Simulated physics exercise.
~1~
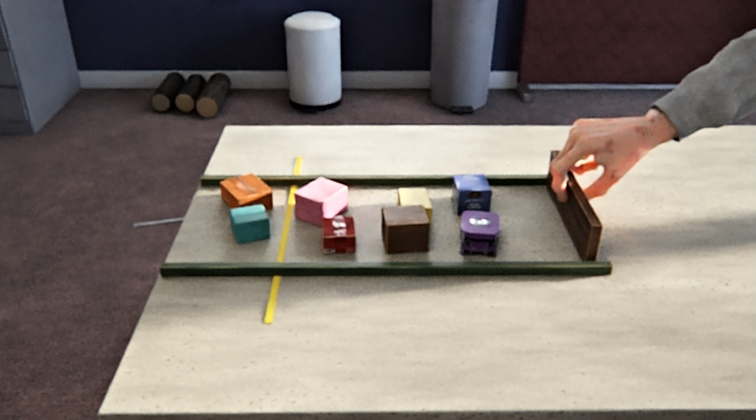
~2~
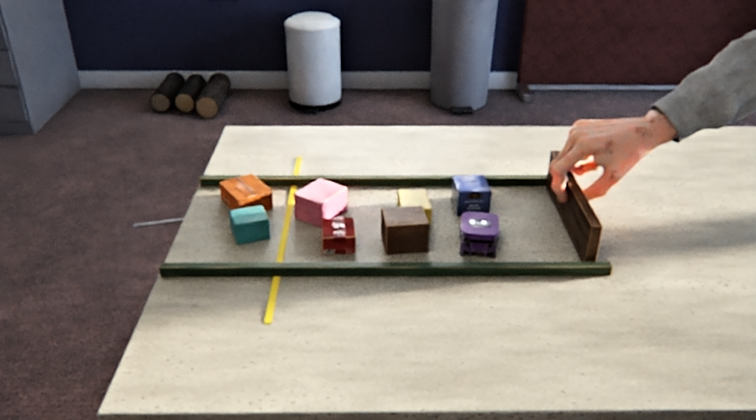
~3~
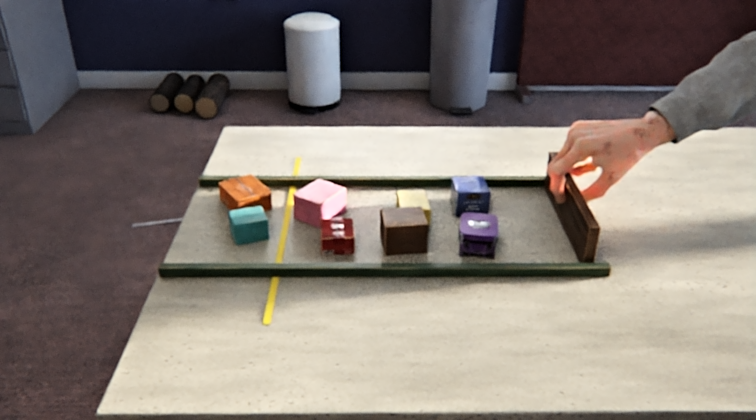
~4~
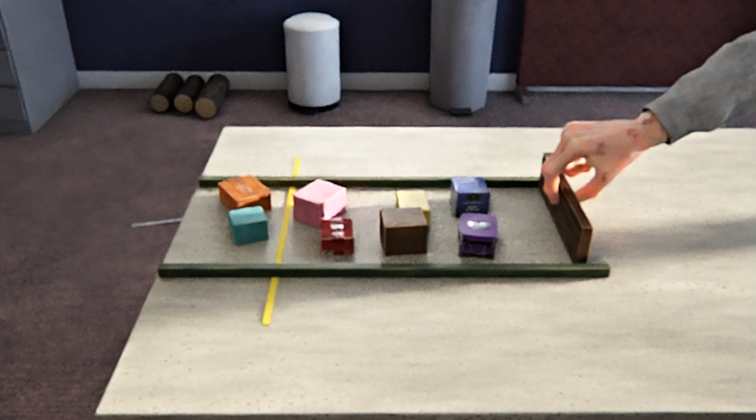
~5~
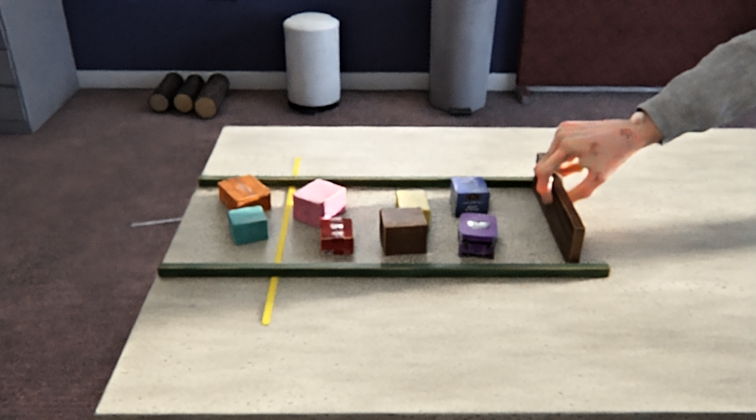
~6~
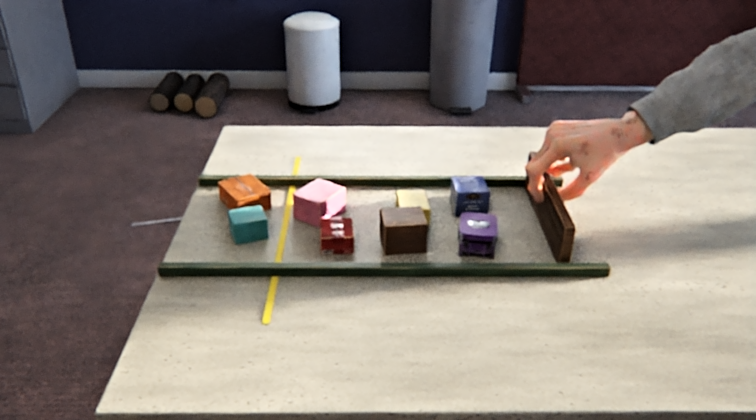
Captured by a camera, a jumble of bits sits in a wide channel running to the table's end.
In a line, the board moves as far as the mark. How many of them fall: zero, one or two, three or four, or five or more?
One or two.
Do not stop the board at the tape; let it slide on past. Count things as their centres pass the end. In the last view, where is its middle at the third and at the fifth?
The first puts it near (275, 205), the next near (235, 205).
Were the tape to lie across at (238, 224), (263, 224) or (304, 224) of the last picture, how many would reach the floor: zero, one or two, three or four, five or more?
Results per position - three to four / three or four / not one.
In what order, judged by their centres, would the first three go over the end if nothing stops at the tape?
Order, earliest first: The turquoise block; the orange box; the red box.
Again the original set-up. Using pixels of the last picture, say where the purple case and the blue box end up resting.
Roughly (263, 236), and the other roughly (272, 194).
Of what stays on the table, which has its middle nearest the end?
The foremost one is the red box.
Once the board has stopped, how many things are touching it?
The count comes out at 2.
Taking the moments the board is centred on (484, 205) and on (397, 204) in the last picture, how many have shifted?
Respectively 2 and 6.
A little later, none off yet; orange box at rest near (245, 195); turquoise block at rest near (248, 224); pink block at rest near (319, 203).
Next, none off yet; orange box moving near (239, 195); turquoise block moving near (236, 224); pink block shifted about its own width near (281, 204).
When it is over, the number that fall off is one or two; down, turquoise block and orange box.
